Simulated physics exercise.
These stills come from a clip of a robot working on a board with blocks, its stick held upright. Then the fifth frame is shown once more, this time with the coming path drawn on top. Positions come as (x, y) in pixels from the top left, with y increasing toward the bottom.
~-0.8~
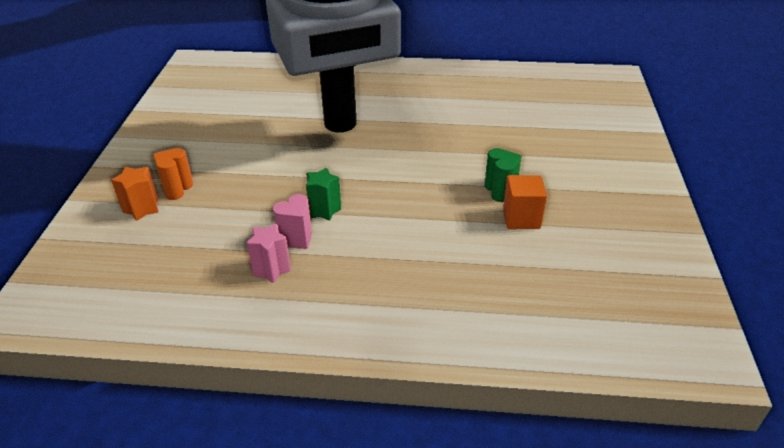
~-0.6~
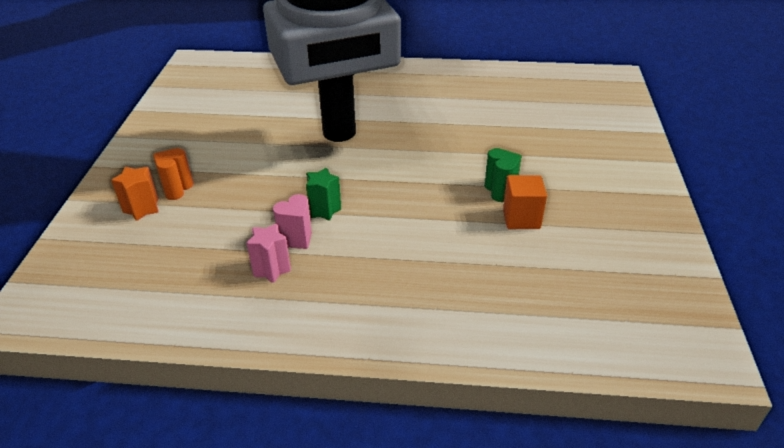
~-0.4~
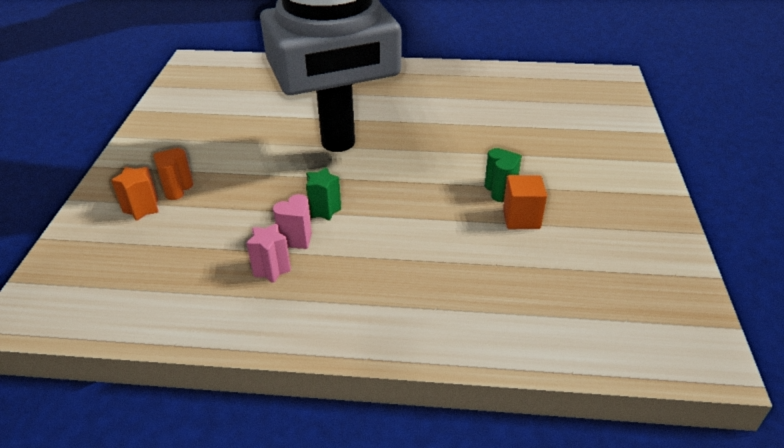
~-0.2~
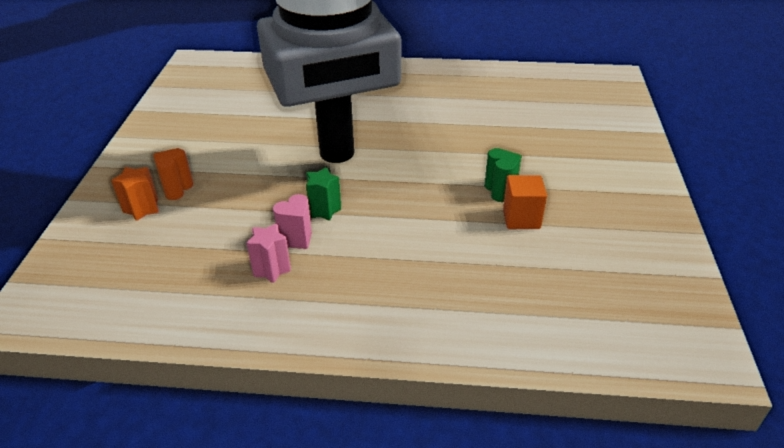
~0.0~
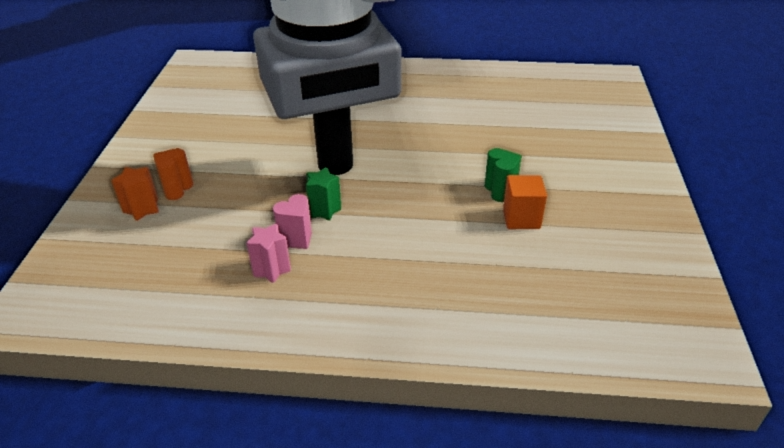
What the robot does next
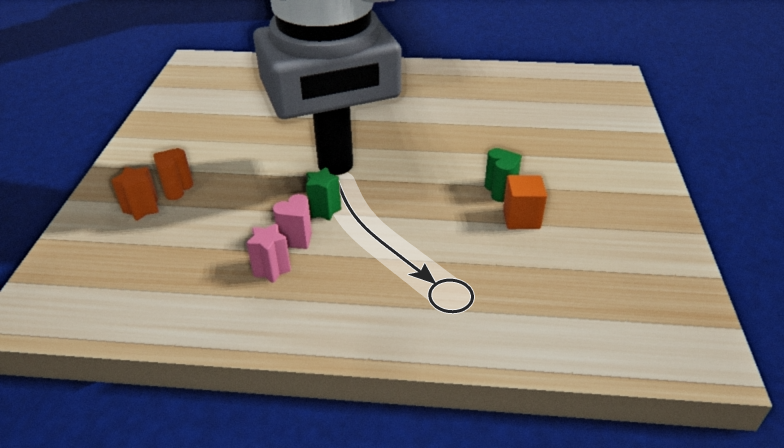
At first, a robot arm holds a black stick over the back of a striped wooden board scattered with orange, pink and green blocks. The stick then moves steadily toward the front, drawing close to the green star-shaped block, while its shadow shifts across the orange blocks and every block stays still.
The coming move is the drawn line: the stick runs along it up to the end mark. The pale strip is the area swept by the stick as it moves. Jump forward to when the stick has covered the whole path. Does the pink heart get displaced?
My answer is no.
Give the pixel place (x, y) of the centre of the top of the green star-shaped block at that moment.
I expect it at (323, 194).
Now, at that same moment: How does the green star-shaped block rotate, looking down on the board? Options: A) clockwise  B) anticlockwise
That would be A.
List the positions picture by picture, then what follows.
Stick's lower end (340, 124); pink heart (293, 206); green star-shaped block (321, 177), in the first frame.
Stick (339, 133); blocks still, in the second frame.
Stick (338, 143); blocks still, in the third frame.
Stick (337, 154); blocks still, in the fourth frame.
Stick (336, 165); pink heart (293, 206); green star-shaped block (321, 177), in the fifth frame.
Drawn move, from (337, 181) by way of (358, 219) and (400, 256) to (451, 296).
One third of the way, stick (357, 204); green star-shaped block (322, 194), turned 80° clockwise.
Two thirds of the way, stick (400, 240); green star-shaped block (323, 194), turned 85° clockwise.
At the end, stick (452, 279); pink heart still; green star-shaped block (323, 194), turned 85° clockwise.
